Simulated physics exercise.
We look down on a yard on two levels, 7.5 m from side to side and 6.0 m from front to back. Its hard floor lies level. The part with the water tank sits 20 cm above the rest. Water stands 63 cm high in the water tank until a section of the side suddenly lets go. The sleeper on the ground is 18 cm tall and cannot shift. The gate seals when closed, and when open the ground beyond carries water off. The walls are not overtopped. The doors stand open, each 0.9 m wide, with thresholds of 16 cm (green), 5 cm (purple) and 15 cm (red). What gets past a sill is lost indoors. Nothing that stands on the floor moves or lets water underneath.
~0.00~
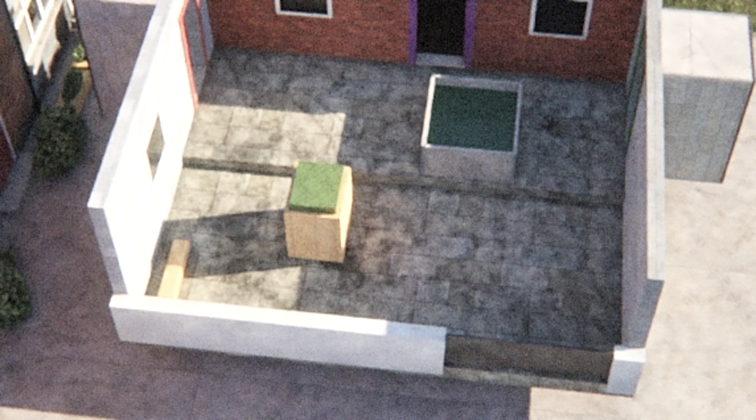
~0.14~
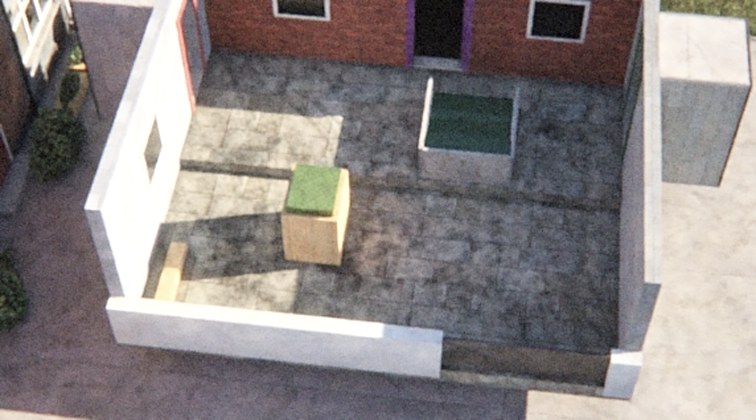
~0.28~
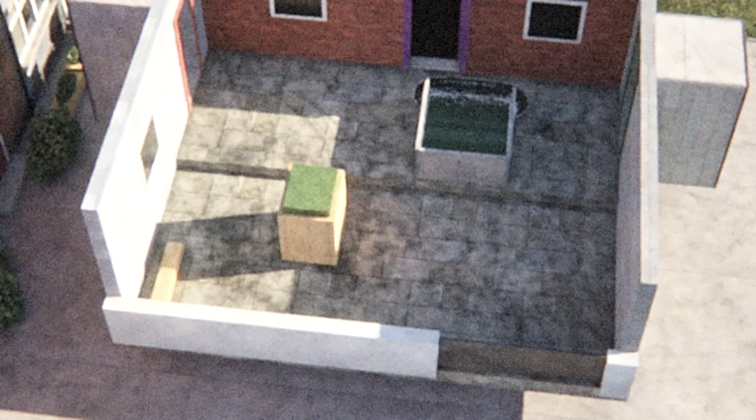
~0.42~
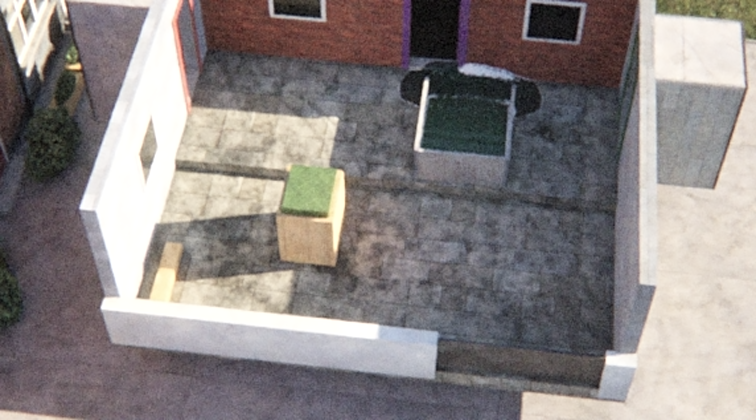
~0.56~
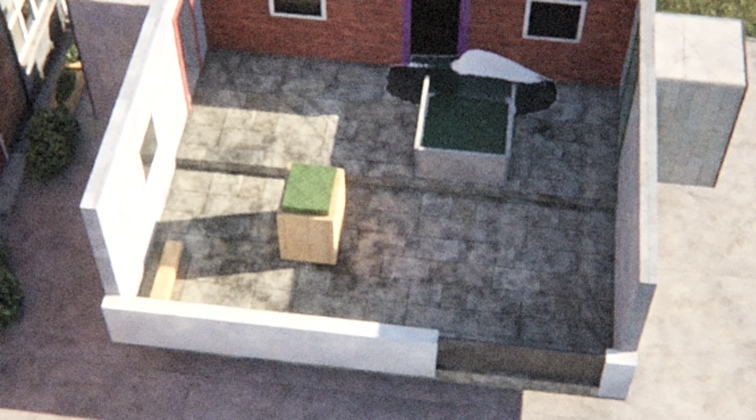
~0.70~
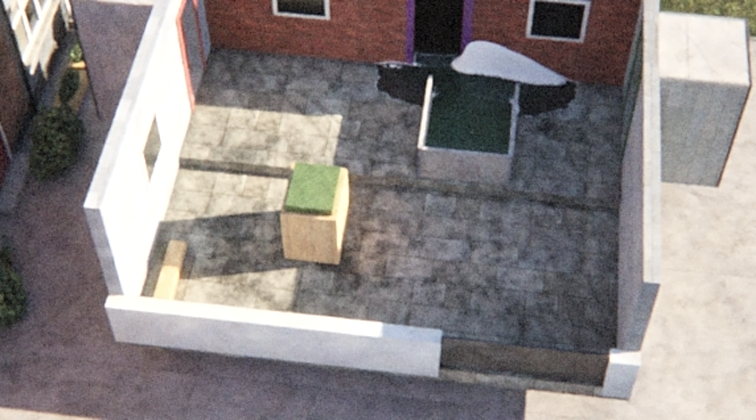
A walled paved yard seen from above, with water bursting from the back of an open tank and spreading beside the brick wall.
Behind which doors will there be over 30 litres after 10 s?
Within that time: At the green door it keeps below the limit; at the purple door it goes over the limit; at the red door it does not reach the limit.
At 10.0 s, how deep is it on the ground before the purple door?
Roughly 3.0 cm deep.
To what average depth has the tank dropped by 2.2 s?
About 15 cm.
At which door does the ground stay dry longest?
It is the red one.
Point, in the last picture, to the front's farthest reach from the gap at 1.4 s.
At about (316, 64).
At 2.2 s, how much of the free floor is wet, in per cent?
Some 20 per cent of it.
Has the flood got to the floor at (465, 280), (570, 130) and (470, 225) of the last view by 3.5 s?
In that order: Not reached, under water, still dry.
After 1.4 s water covers 10 % of the floor and is deepest (40 cm) near (484, 79); green door not reached, purple door 27 cm at the sill, 156 L in, red door not reached.
After 2.2 s water covers 20 % of the floor and is deepest (30 cm) near (614, 92); green door 19 cm at the sill, 1 L in, purple door 19 cm at the sill, 266 L in, red door not reached.
After 3.5 s water covers 40 % of the floor and is deepest (16 cm) near (614, 92); green door 12 cm at the sill, 6 L in, purple door 11 cm at the sill, 327 L in, red door 10 cm at the sill, 0 L in.
After 6.0 s water covers 60 % of the floor and is deepest (8 cm) near (571, 370); green door 5 cm at the sill, 6 L in, purple door 5 cm at the sill, 347 L in, red door 5 cm at the sill, 0 L in.
After 10.0 s water covers 80 % of the floor and is deepest (6 cm) near (134, 321); green door 4 cm at the sill, 6 L in, purple door 3 cm at the sill, 349 L in, red door 3 cm at the sill, 0 L in.
